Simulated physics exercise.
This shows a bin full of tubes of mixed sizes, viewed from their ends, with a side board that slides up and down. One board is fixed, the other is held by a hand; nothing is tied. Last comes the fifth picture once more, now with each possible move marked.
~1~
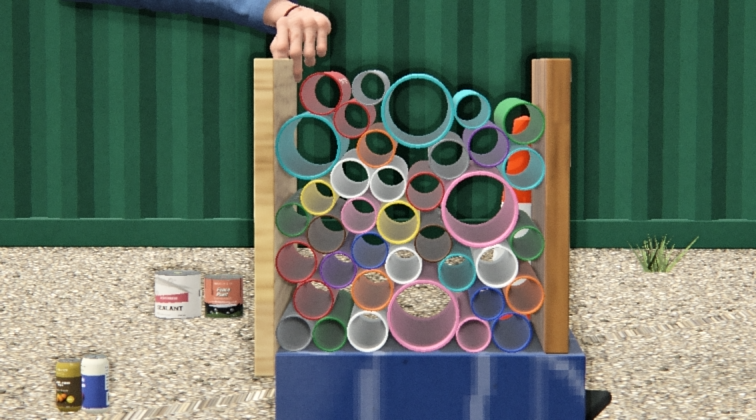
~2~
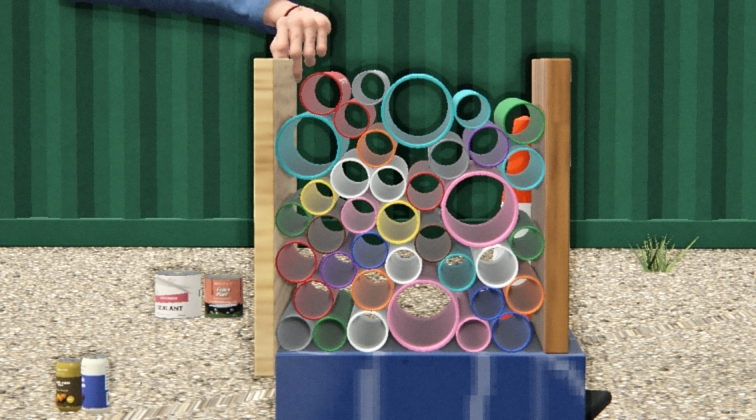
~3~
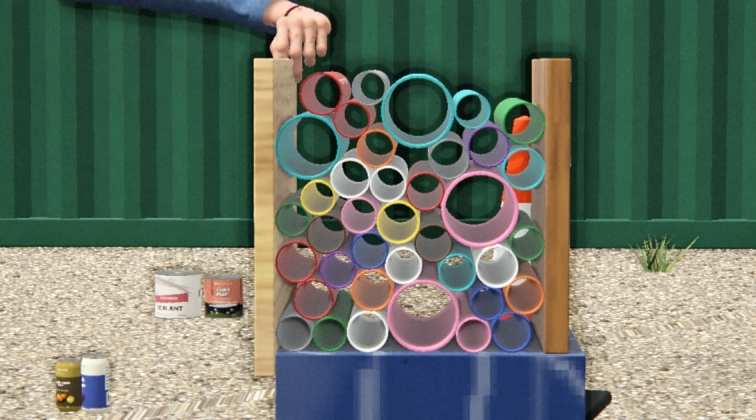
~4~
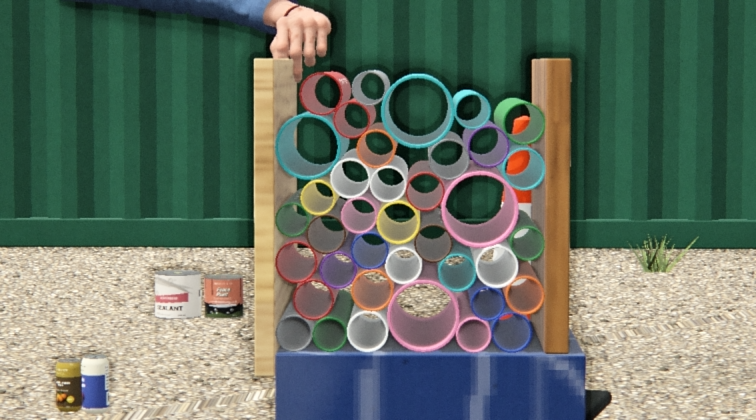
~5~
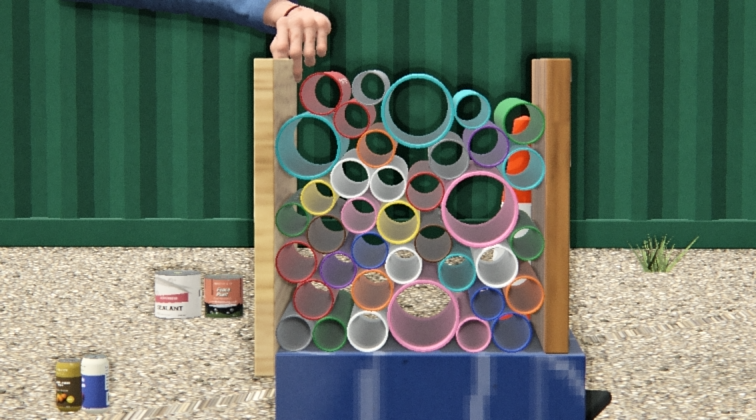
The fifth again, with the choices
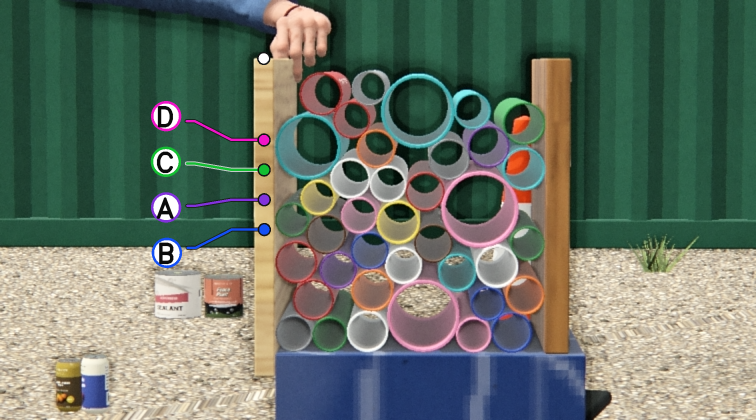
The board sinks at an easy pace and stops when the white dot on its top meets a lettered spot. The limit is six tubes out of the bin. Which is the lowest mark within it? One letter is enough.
The lowest mark that will do is B.
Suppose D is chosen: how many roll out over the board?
At D the number is none.
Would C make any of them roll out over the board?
At C: No.
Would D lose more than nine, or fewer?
At D, fewer than nine.
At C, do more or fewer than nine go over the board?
It loses fewer than nine.
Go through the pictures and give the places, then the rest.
In the first frame, side board (277, 206); a grey tube (294, 333); a blue tube (512, 332).
In the second frame, a blue tube (512, 332); a blue tube (488, 304).
In the third frame, a turquoise tube (458, 273); a yellow tube (399, 222).
In the fourth frame, a turquoise tube (308, 147).
In the fifth frame, a turquoise tube (473, 111); side board (277, 206); a grey tube (294, 333).
On the marked copy, A at (264, 199); B at (264, 229); C at (264, 170); D at (264, 140); the white dot at (264, 58).
Taking B. A third of the way, top of the board (275, 134).
Two thirds of the way, top of the board (275, 220).
When it is over, top of the board (275, 229), two out over the board.
As for the rest, A two out over the board; C none out over the board; D none out over the board.
